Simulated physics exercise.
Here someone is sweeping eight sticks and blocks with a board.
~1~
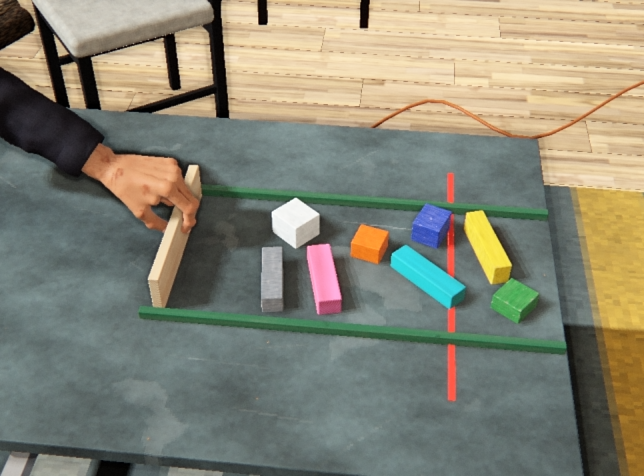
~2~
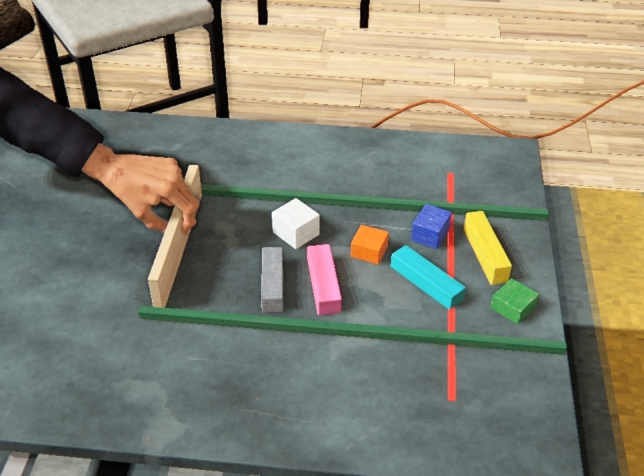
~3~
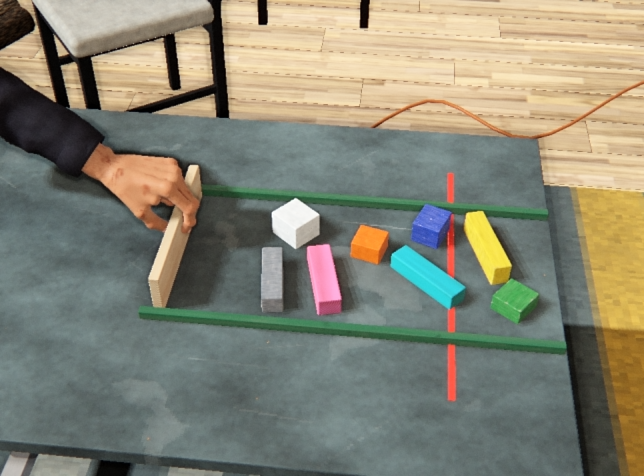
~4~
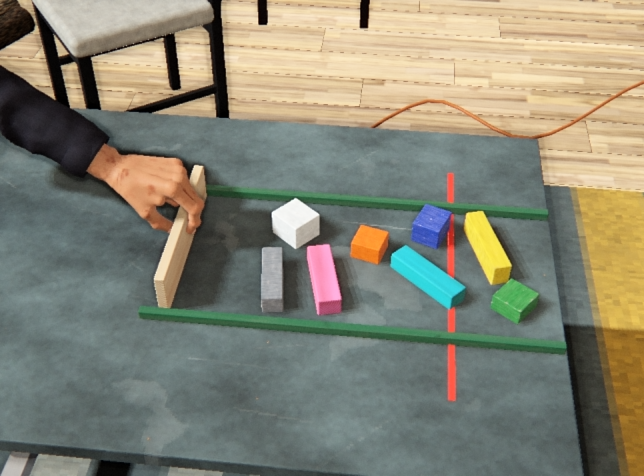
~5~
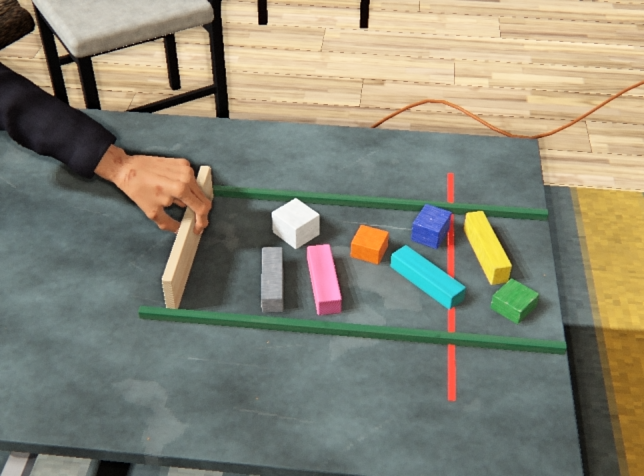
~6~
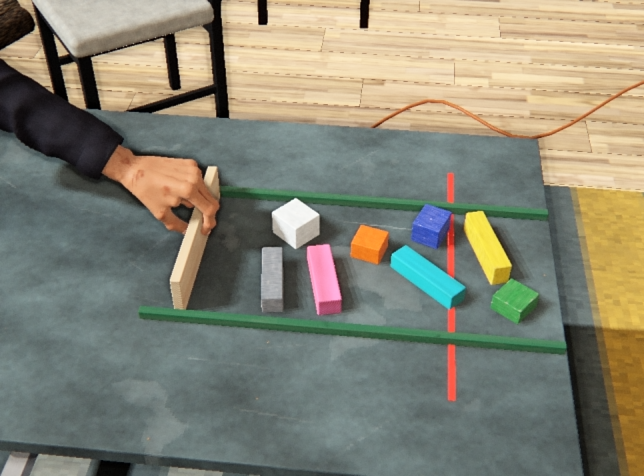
A dark grey tabletop beside a pale wood floor is seen from above at an angle by a still camera. Between two green rails lie a white block, grey bar, pink stick, orange block, blue block, turquoise stick, yellow bar and green block, with red tape crossing towards the right. A hand at left holds a wooden board upright, keeps still, then slides it slightly right, touching none of the pieces.
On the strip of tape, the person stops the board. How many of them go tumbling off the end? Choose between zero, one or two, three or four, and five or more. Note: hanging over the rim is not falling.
The count is zero.
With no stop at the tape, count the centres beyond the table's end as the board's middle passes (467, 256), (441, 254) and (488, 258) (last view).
Place by place: 0, 0 and 2.
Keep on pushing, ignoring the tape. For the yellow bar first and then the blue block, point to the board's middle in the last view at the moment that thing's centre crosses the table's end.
(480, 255) and (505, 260), more or less.
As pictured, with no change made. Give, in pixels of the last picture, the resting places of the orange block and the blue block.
Orange block at about (494, 251), blue block at about (501, 225).
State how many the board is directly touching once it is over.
That comes to 2.
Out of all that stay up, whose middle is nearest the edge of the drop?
That would be the green block.
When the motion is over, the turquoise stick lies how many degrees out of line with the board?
Near 0 degrees.
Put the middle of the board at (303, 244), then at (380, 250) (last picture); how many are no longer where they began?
Tally at point one: 3; at point two: 6.
A little later, none off yet; green block at rest near (515, 301); yellow bar at rest near (487, 247); blue block at rest near (432, 226).
When it is over, the number that fall off is zero.
